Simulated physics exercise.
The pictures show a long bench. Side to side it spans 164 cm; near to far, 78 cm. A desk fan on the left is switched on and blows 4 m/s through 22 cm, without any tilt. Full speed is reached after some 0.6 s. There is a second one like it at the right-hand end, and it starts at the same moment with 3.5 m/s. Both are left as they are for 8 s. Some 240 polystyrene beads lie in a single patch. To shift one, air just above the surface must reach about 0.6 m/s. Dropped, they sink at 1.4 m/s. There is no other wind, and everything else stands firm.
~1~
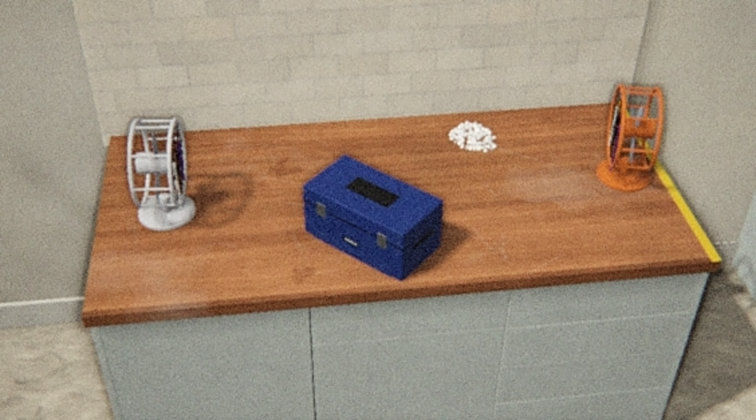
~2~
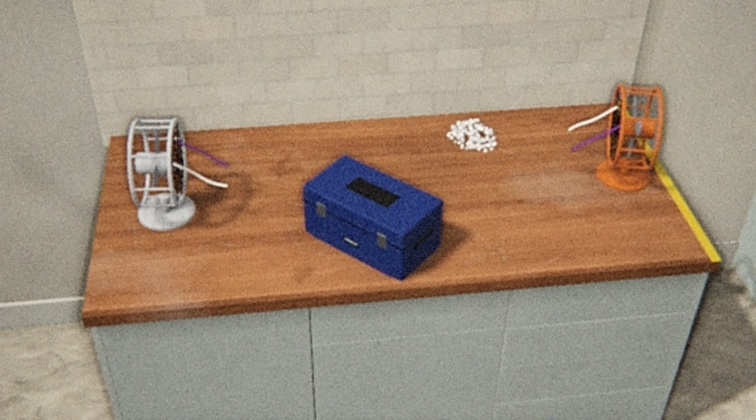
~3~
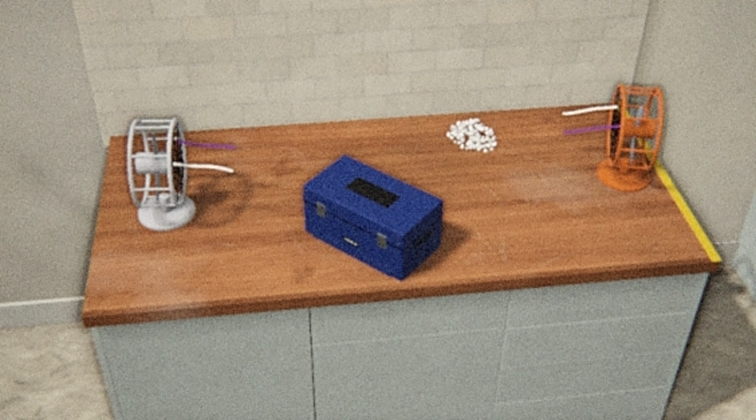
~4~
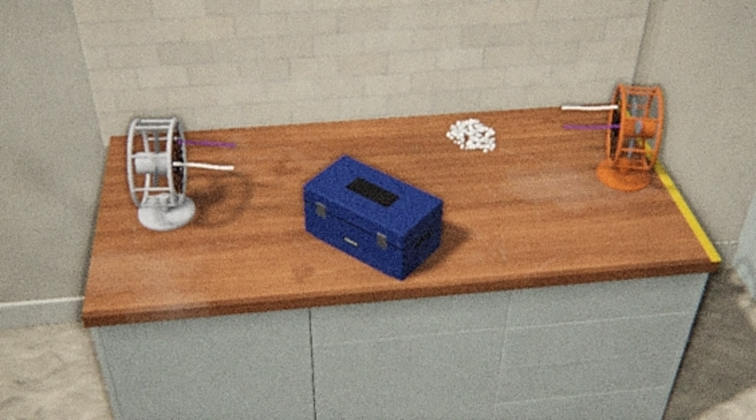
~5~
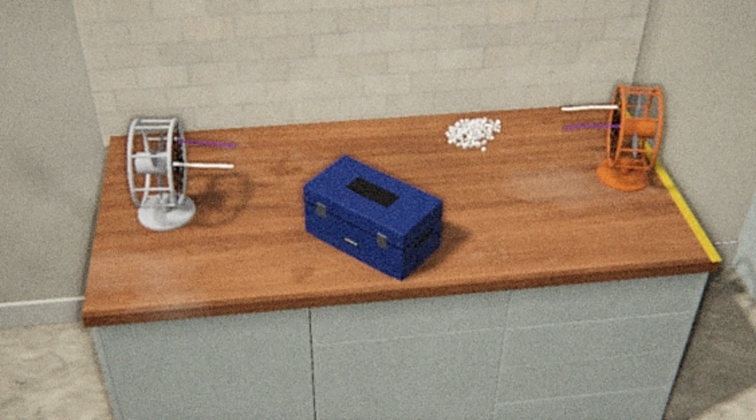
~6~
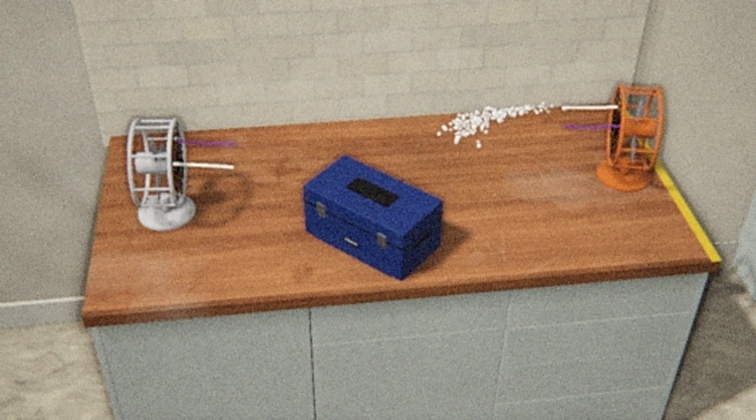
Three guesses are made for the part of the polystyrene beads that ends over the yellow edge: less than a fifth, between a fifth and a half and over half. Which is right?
I'd say a share beyond half ends over the yellow edge.
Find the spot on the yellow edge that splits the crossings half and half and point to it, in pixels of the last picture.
At roughly pixel (626, 109).
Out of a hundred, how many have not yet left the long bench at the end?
I'd say close to 0 percent.
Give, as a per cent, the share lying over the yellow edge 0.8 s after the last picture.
I reckon close to 80 %.
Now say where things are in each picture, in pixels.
In the first frame, the middle of the polystyrene beads is near (473, 136), none has stirred yet, the mouth of the desk fan is at (159, 163) and that of the second one at (634, 128).
In the second frame, the middle of the polystyrene beads is near (473, 132), none has stirred yet and the yellow edge is centred on (666, 173).
In the third frame, the middle of the polystyrene beads is near (473, 132), none has stirred yet and the top of a toolbox is at (372, 192).
In the fourth frame, the middle of the polystyrene beads is near (475, 135) and none has stirred yet.
In the fifth frame, the middle of the polystyrene beads is near (470, 131), the farthest in sight from the desk fan is at (498, 122) and about 45 % have left their places.
In the sixth frame, the middle of the polystyrene beads is near (486, 118), the farthest in sight from the desk fan is at (564, 110) and all have left their places.
Then, 0.8 s after the last picture the count stands so, 85 % are over the yellow edge; the middle of those left on the top is near (606, 124).
Then, 1.8 s after the last picture the count stands so, 85 % are over the yellow edge.
Then, 3.6 s after the last picture the count stands so, 96 % are over the yellow edge.
Then, 7.2 s after the last picture, at the end, 97 % are over the yellow edge.
